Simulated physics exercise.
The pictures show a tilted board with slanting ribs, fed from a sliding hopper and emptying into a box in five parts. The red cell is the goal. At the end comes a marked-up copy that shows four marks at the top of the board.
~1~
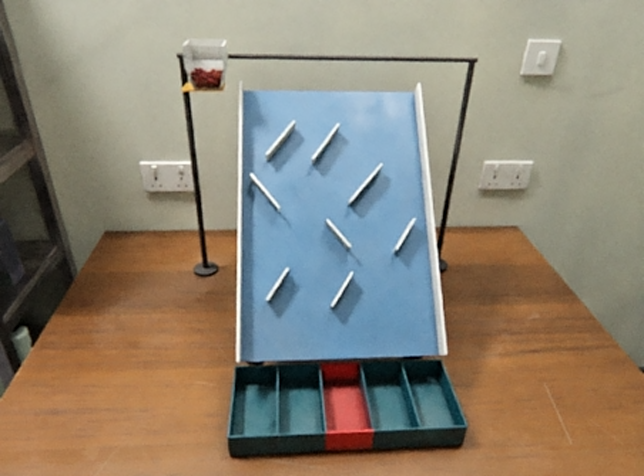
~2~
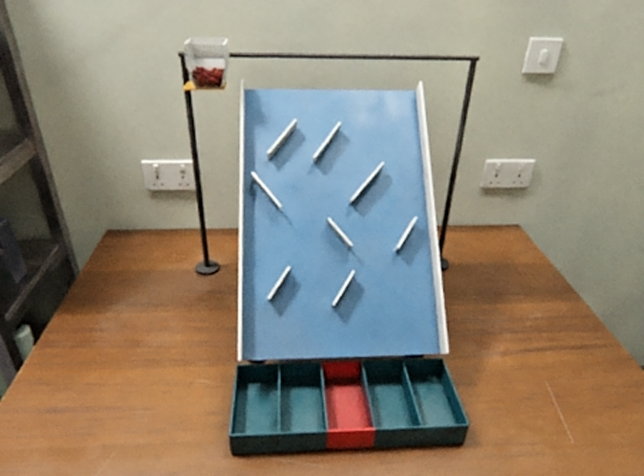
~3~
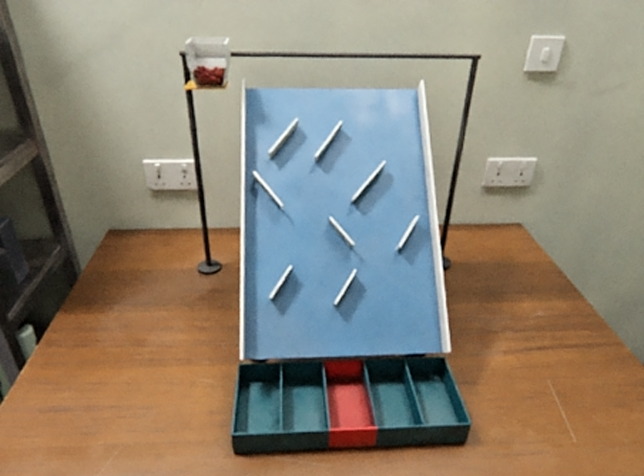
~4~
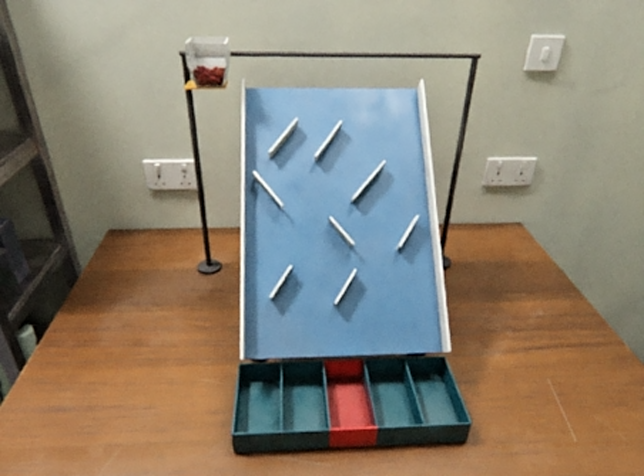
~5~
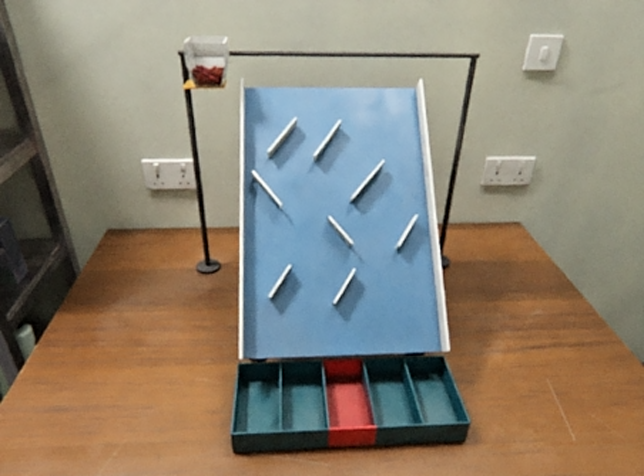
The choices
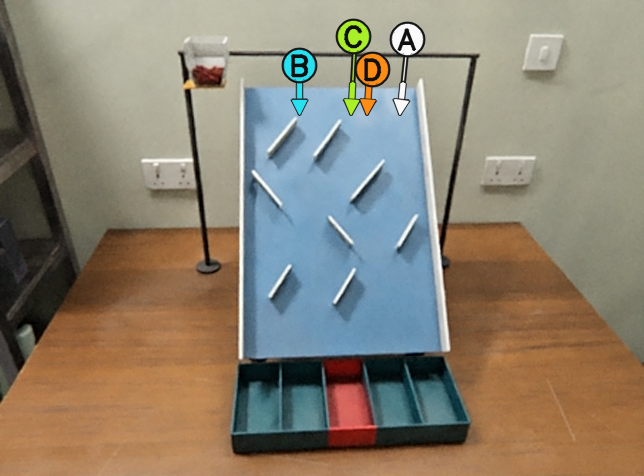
Nothing in the scene moves apart from a very slight shift of the whole view at the start, which then all but settles. A small clear container of dark red pieces stays at the left of a black rail, above a tilted blue board with white slanting ribs and a green box with a red middle section.
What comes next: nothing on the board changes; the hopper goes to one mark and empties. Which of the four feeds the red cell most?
The answer is mark A.
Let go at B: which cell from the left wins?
The second from the left.
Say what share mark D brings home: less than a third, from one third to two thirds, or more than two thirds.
It is less than a third.
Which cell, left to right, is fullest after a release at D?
The fourth from the left.
On the marked copy, mark A meets the board at (400, 109); mark B meets the board at (299, 109); mark C meets the board at (351, 109); mark D meets the board at (367, 109).
If A is chosen, close to a third in the red cell, close to two thirds in other cells, only a few outside the box.
If B is chosen, a small share in the red cell, close to two thirds in other cells, a small share held on the board, a small share outside the box.
If C is chosen, only a few in the red cell, all but a few in other cells.
If D is chosen, a small share in the red cell, all but a few in other cells.
